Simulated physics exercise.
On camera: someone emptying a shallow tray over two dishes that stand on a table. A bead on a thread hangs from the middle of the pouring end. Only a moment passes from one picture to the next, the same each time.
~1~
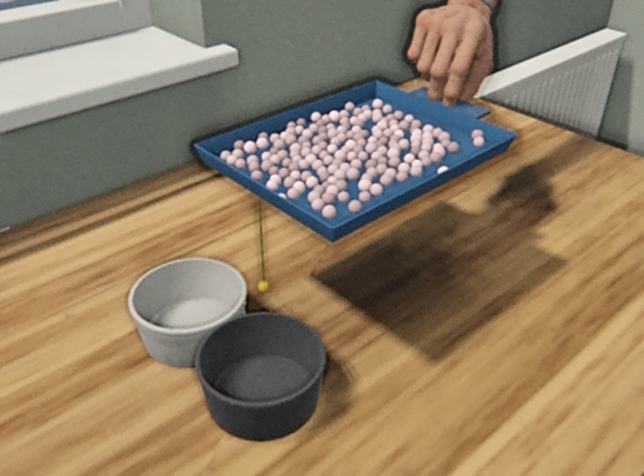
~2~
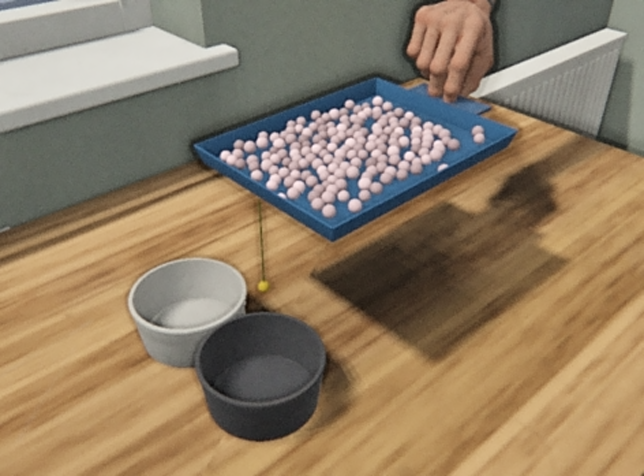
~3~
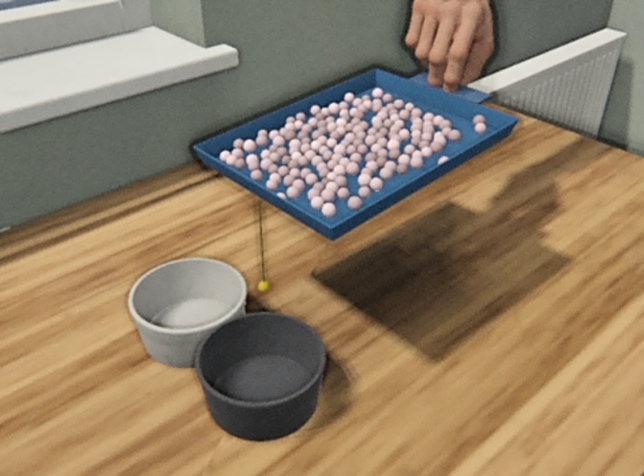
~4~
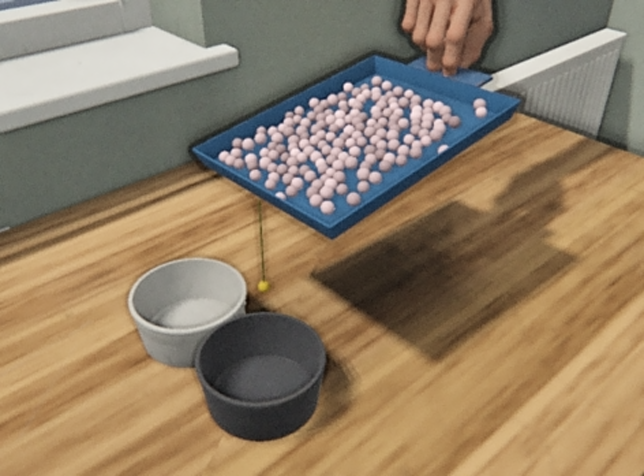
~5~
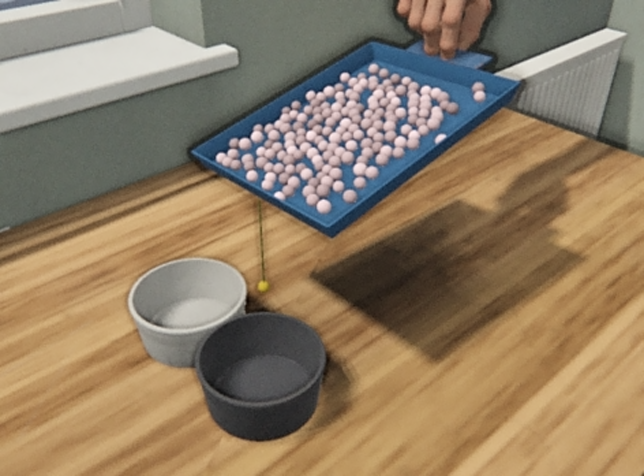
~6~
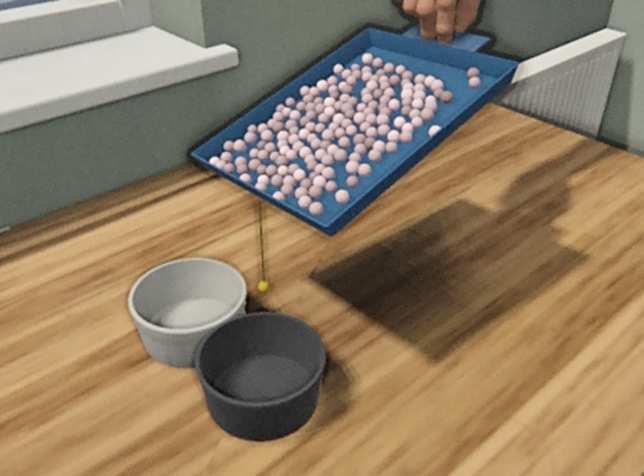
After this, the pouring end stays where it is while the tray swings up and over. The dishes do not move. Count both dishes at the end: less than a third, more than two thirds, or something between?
Together they catch more than two thirds.
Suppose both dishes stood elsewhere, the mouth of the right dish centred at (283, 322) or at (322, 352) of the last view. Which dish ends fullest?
First left, then left.
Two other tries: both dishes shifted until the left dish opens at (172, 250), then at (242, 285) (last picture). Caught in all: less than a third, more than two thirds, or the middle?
In turn: Beyond two thirds; in the middle band.
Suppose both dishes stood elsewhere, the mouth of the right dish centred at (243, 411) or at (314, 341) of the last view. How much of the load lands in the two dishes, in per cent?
The first gives 20 %, the second 50 %.
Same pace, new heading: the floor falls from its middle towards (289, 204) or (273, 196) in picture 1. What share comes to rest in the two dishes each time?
First some 80, then 100 per cent.
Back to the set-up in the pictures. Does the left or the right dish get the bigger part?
That is the left dish.
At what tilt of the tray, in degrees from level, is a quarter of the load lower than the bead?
Near 75 degrees.
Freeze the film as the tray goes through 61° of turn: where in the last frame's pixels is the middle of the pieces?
Around (240, 166).
Shortly afterwards, tray tipped steeply; the bulk on the tray; only a few in the right dish; a little in the left dish; a little in the air.
Next, tray tipped right over; only a few on the tray; a little in the right dish; near two thirds in the left dish; a little outside both; a little in the air.
Some moments later, tray tipped past a quarter turn; a little in the right dish; the bulk in the left dish; a little outside both.
In the end, tray tipped past a quarter turn; a little in the right dish; the bulk in the left dish; a little outside both.
